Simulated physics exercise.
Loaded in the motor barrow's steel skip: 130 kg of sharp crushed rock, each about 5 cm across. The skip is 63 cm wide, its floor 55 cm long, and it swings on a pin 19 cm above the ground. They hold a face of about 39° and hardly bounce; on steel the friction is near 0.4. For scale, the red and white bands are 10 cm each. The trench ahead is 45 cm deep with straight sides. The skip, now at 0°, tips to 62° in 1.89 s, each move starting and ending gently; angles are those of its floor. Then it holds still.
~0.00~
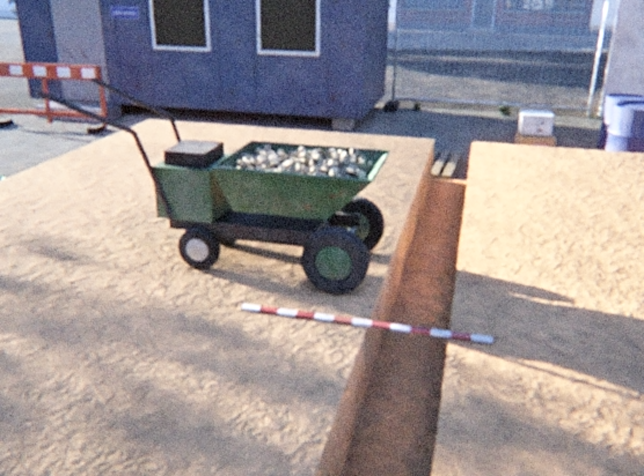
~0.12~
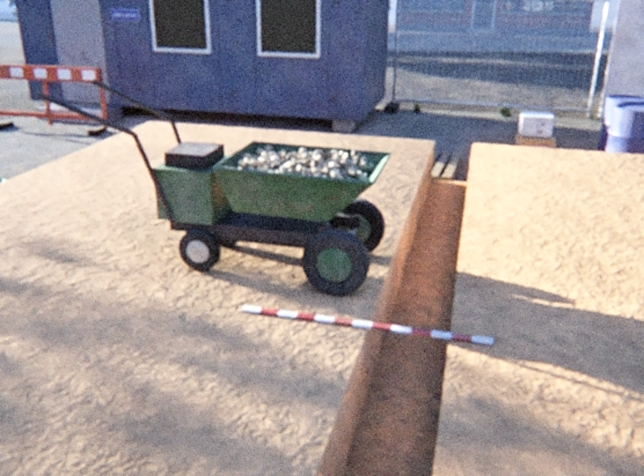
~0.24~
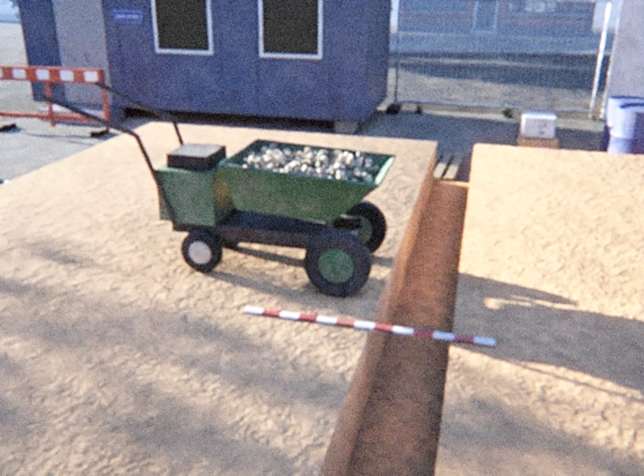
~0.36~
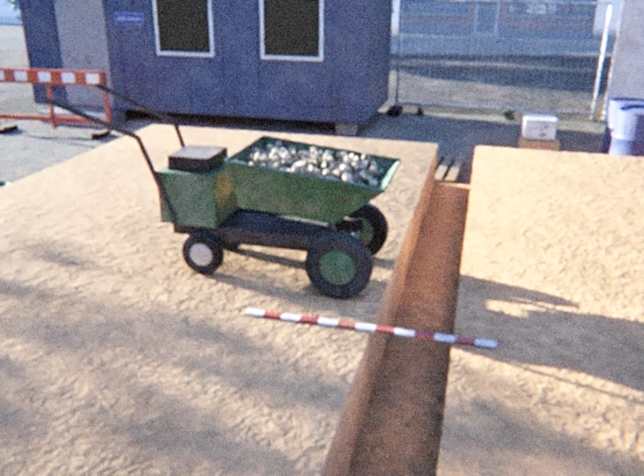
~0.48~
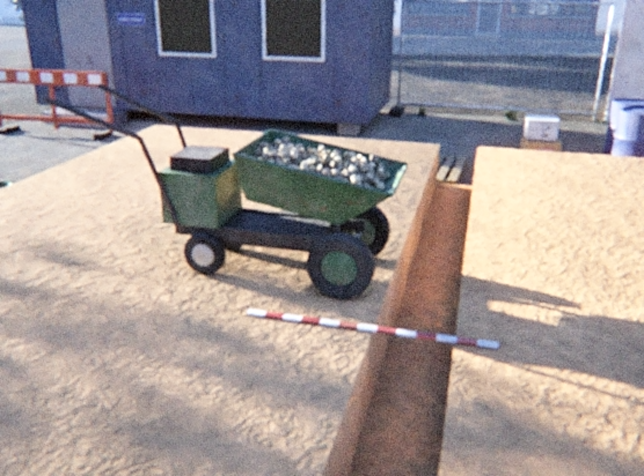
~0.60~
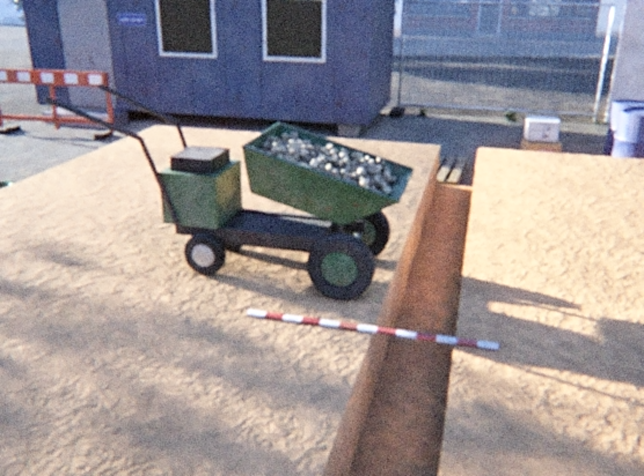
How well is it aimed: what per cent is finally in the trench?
Some 50 per cent of it.
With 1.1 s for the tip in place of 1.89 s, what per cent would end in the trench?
It would be near 45 per cent.
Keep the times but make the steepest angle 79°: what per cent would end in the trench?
It would be near 60 per cent.
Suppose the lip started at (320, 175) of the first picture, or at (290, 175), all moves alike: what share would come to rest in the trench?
First some 80, then 60 per cent.
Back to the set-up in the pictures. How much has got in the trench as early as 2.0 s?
Some 15 per cent.
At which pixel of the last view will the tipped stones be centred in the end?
Around (445, 341).
After 1.4 s the floor is at 52°; 100 % in the skip; the foremost stones are at (437, 222).
After 2.0 s the floor is at 62°; 79 % in the skip, 13 % in the trench, 9 % past the trench; the foremost stones are at (502, 290).
After 2.3 s the floor is at 62°; 52 % in the skip, 22 % in the trench, 26 % past the trench; the foremost stones are at (538, 287).
After 4.3 s the floor is at 62°; 22 % in the skip, 50 % in the trench, 28 % past the trench; the foremost stones are at (568, 294).
